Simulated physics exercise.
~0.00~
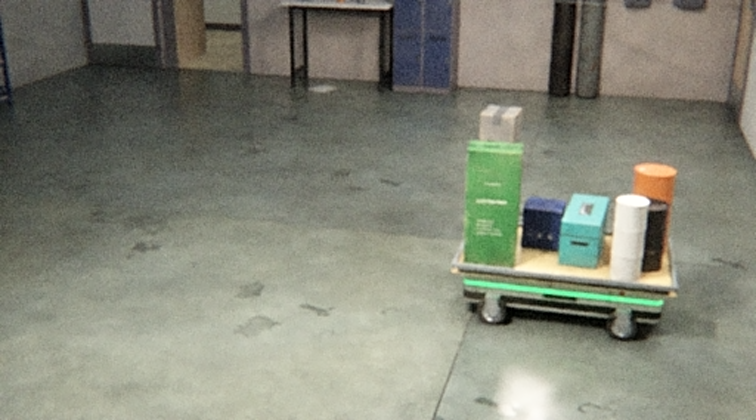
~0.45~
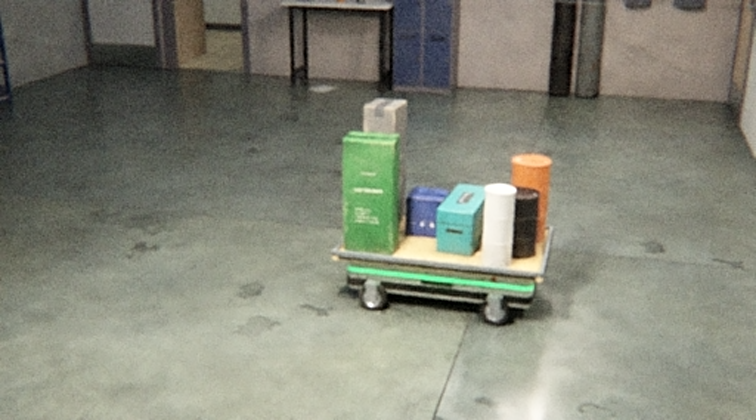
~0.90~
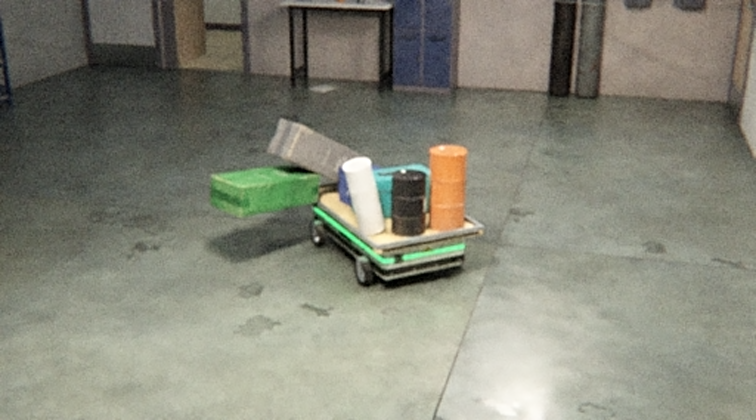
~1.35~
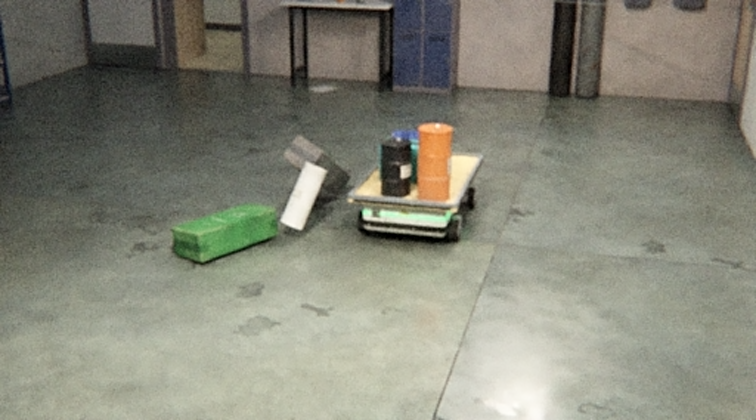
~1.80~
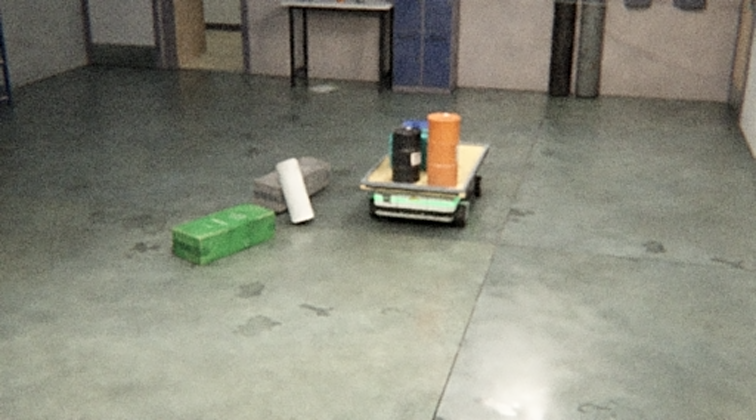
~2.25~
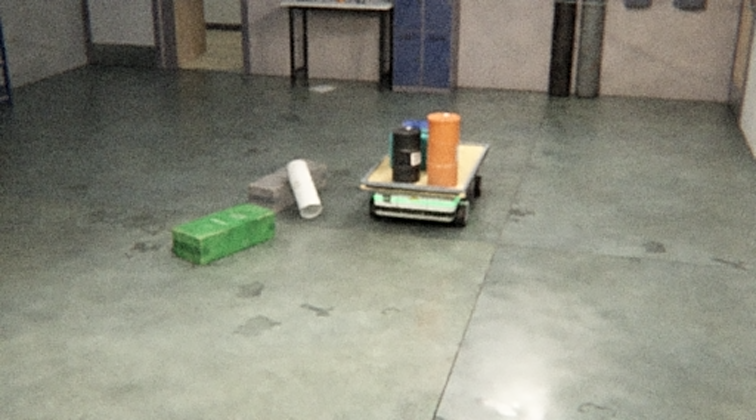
The footage shows a loaded cart rolling left across a concrete floor, then swinging away toward the back as the green box, grey box and white canister topple off, and stopping with the orange and black canisters still upright on deck and the fallen items beside it.
